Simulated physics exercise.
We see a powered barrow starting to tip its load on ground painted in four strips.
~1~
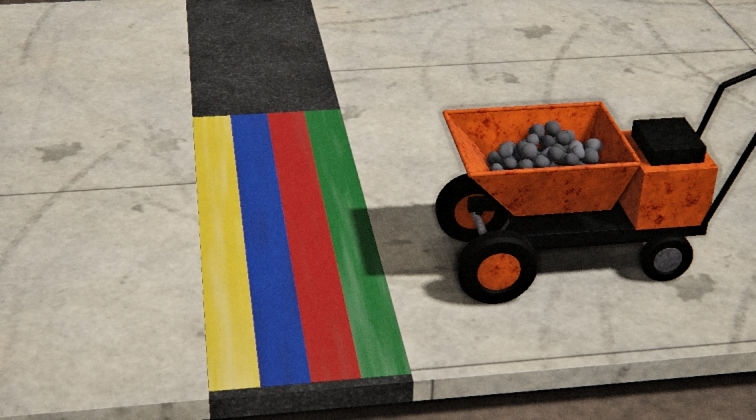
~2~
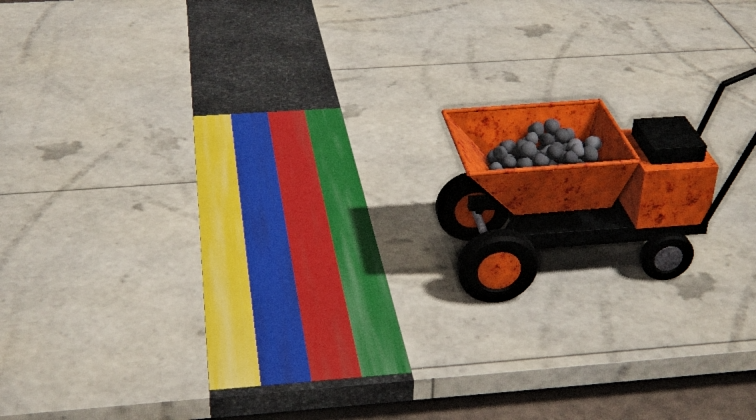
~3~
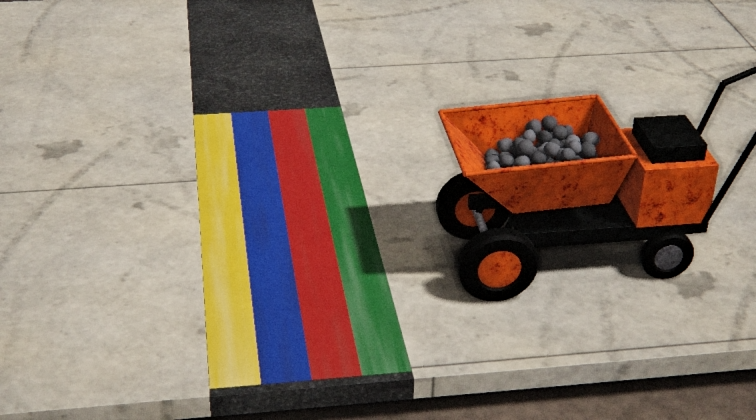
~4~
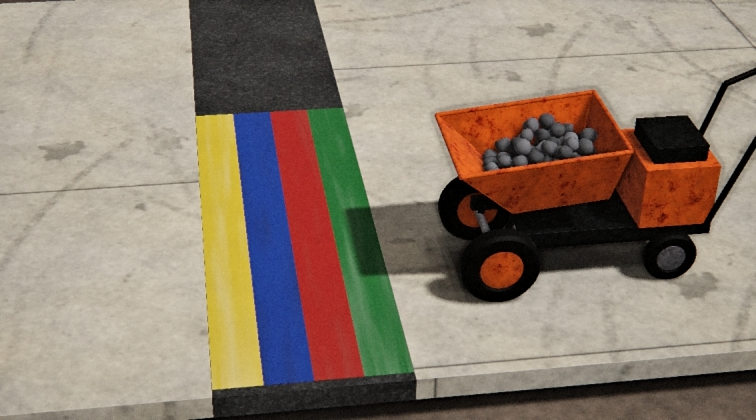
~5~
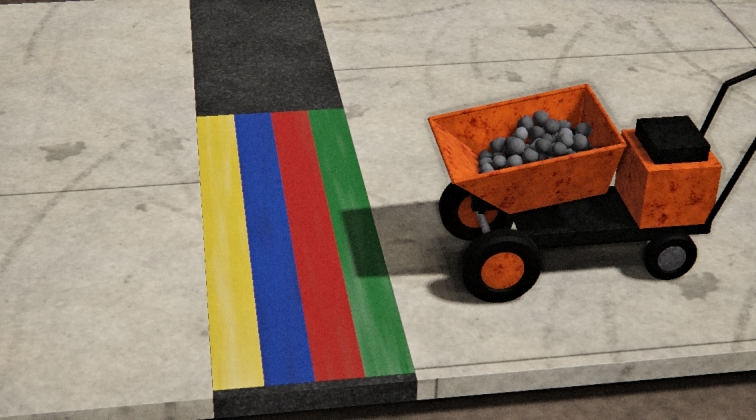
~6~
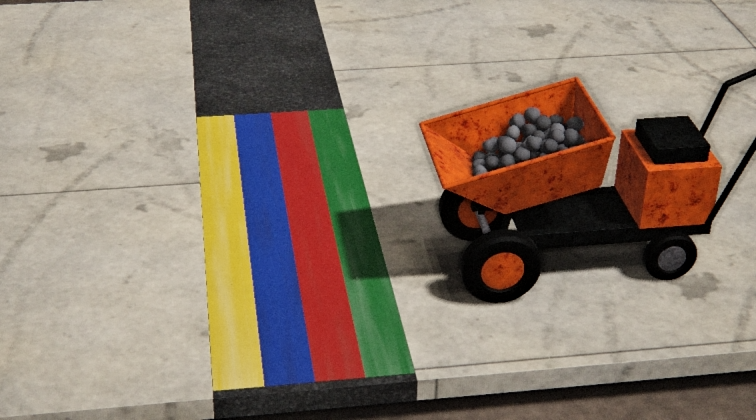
To begin with, an orange powered barrow loaded with round grey cobbles stands with its skip level, to the right of yellow, blue, red and green strips. The skip then starts tilting toward the left, barely at first, and its back rises until it is clearly tipped, the cobbles still inside.
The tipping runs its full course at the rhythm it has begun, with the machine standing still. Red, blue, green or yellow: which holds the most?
Most lies over the red band.
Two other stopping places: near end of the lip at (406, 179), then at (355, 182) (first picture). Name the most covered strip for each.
At the first place blue, at the second the yellow one.
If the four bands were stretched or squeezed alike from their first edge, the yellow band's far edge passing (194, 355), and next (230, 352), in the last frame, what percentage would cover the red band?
First some 40, then 40 per cent.
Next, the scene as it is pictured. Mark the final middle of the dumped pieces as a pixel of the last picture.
At about (320, 277).
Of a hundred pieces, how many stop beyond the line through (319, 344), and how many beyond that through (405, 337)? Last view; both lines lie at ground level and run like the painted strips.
Roughly 30 per cent, and 90 per cent.
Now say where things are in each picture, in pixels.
Lip of the skip at (470, 175), level; top of the load at (565, 160), round cobbles; green strip at (377, 336); red strip at (329, 340); blue strip at (280, 344); yellow strip at (231, 348), in the first picture.
Lip of the skip at (469, 174), level; top of the load at (565, 158), in the second picture.
Lip of the skip at (466, 174), tipped barely; top of the load at (562, 155), in the third picture.
Lip of the skip at (461, 178), tipped a little; top of the load at (560, 153), in the fourth picture.
Lip of the skip at (454, 182), tipped a little; top of the load at (554, 150), in the fifth picture.
Lip of the skip at (445, 187), tipped clearly; top of the load at (557, 136); green strip at (381, 335); red strip at (333, 339); blue strip at (284, 343); yellow strip at (235, 347), in the sixth picture.
Soon after the last picture, skip tipped steeply; all in the skip.
A little later, skip tipped right over; about half in the skip; about a quarter over the green strip; about a quarter over the red strip; a stray few over the blue strip.
Later still, skip tipped right over; a small part in the skip; about a quarter over the green strip; about a third over the red strip; about a quarter over the blue strip; a stray few over the yellow strip; a stray few off the paint.
At rest, skip tipped right over; a small part in the skip; about a quarter over the green strip; about a third over the red strip; about a quarter over the blue strip; a stray few over the yellow strip; a stray few off the paint.
